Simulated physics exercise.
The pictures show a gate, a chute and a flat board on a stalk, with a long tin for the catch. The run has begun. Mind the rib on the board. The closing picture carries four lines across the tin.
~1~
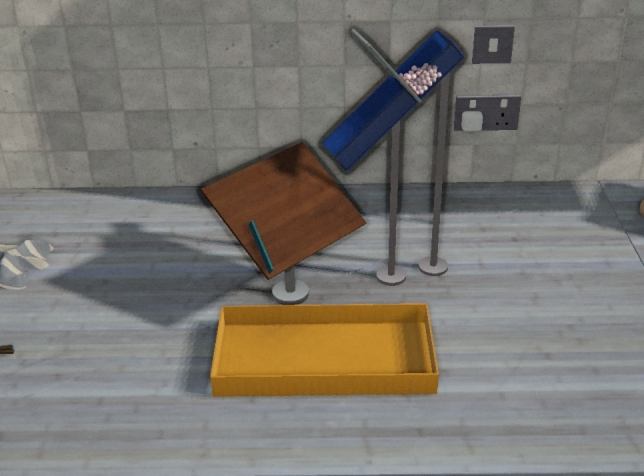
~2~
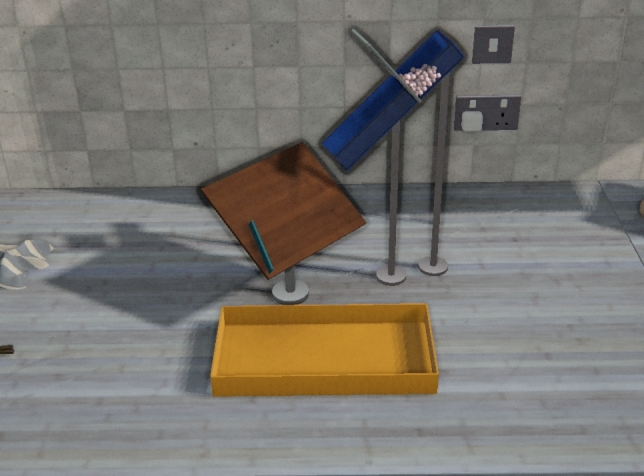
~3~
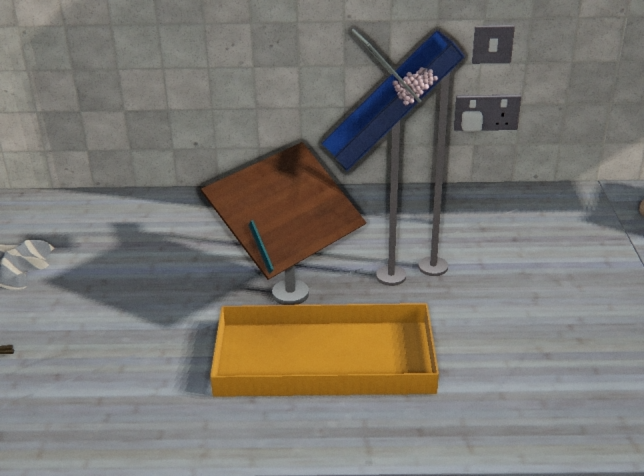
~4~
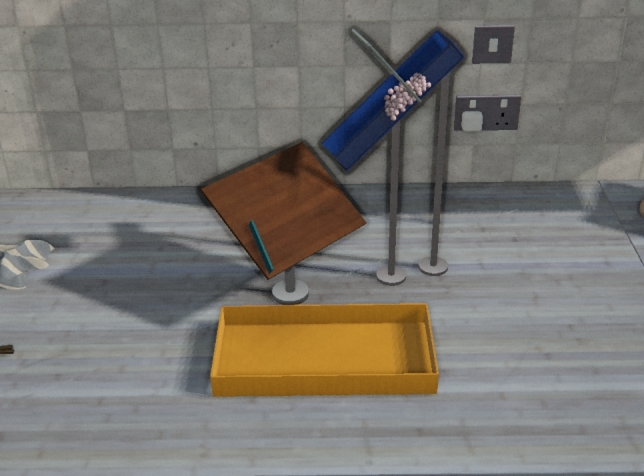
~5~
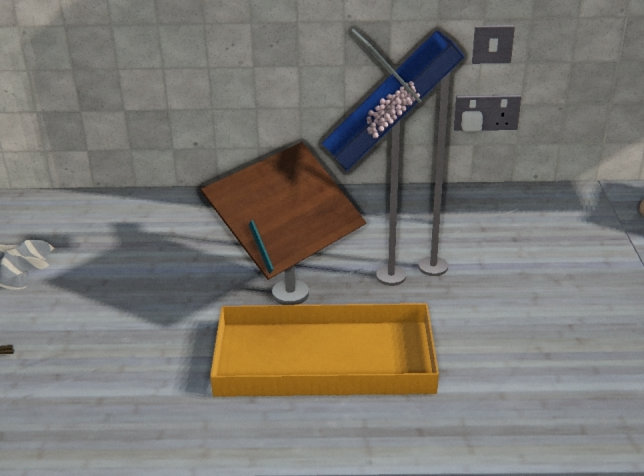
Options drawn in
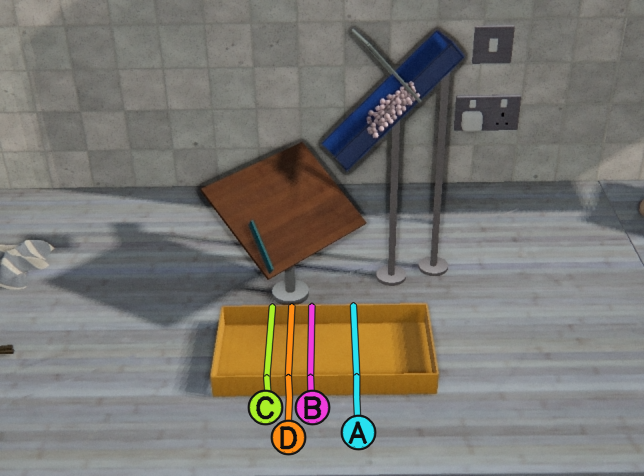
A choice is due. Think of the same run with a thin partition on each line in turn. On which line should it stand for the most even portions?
The best line is B.
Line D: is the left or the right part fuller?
More lands on the right.
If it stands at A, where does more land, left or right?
The left side.
On the marked copy, line A crosses the front rim at (356, 375); line B crosses the front rim at (310, 375); line C crosses the front rim at (266, 376); line D crosses the front rim at (288, 376).
With A, of what is caught, nearly all on the left of the divider, a small part on the right.
With B, of what is caught, about half on the left of the divider, about half on the right.
With C, of what is caught, none on the left of the divider, all on the right.
With D, of what is caught, a small part on the left of the divider, most on the right.
